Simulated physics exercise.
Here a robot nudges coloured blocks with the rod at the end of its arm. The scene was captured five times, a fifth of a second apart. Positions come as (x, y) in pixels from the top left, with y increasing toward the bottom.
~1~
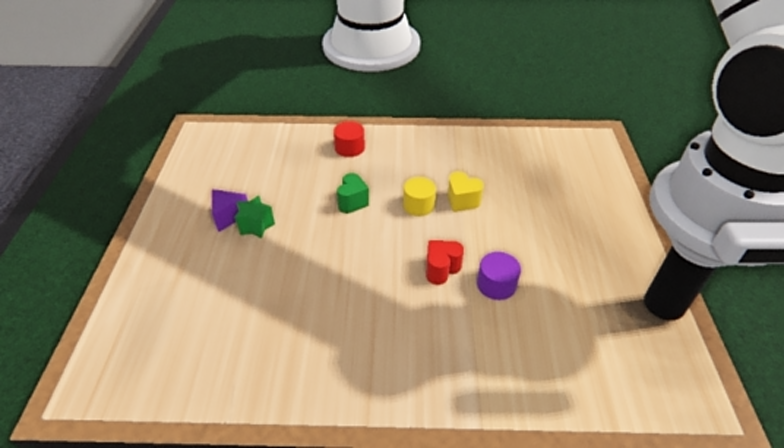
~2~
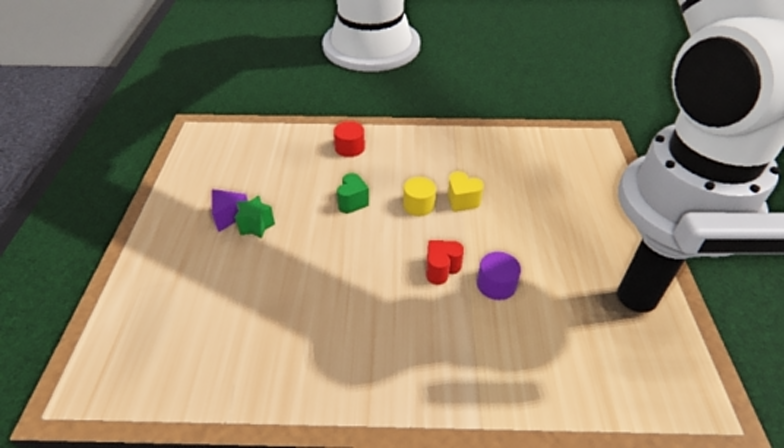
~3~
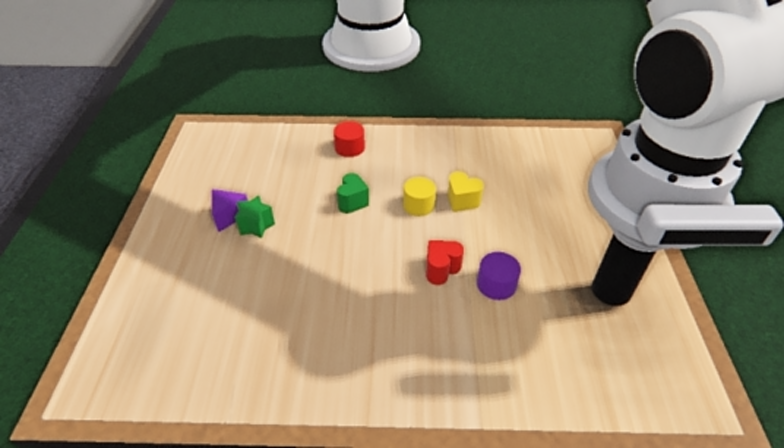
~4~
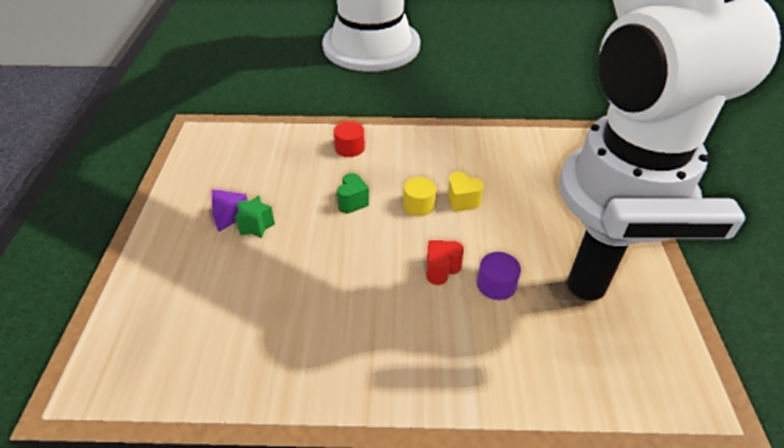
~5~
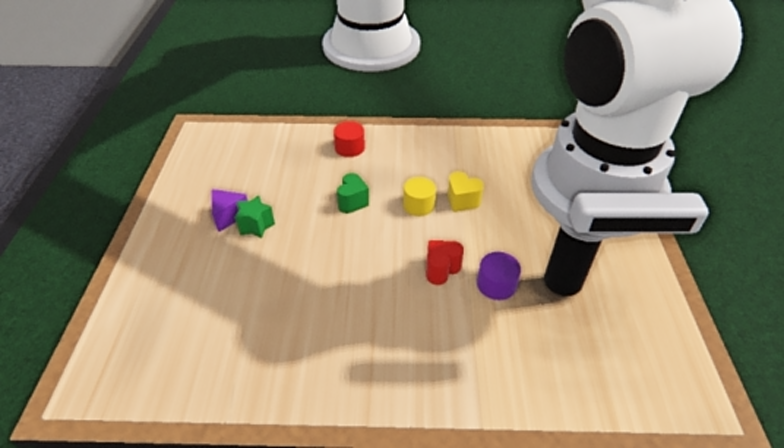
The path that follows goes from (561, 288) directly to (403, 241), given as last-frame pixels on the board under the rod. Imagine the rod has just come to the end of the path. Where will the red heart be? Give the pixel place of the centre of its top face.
About (407, 252).
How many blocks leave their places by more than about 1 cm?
I count two.
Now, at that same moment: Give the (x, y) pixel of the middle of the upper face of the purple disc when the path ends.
Near (464, 270).
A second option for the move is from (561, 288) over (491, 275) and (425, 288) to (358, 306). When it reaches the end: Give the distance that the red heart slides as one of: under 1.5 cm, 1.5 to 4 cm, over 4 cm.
Its displacement is above 4 cm.
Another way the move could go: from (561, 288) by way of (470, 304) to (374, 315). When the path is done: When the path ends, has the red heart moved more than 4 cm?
Answer: No.
What follows on the original path. One third of the way, rod at (507, 264); purple disc at (477, 266).
Two thirds of the way, rod at (453, 248); red heart at (422, 252), turned 35° anticlockwise; purple disc at (464, 270).
At the end, rod at (403, 234); yellow disc still; red heart at (407, 252), turned 95° anticlockwise; purple disc at (464, 270).
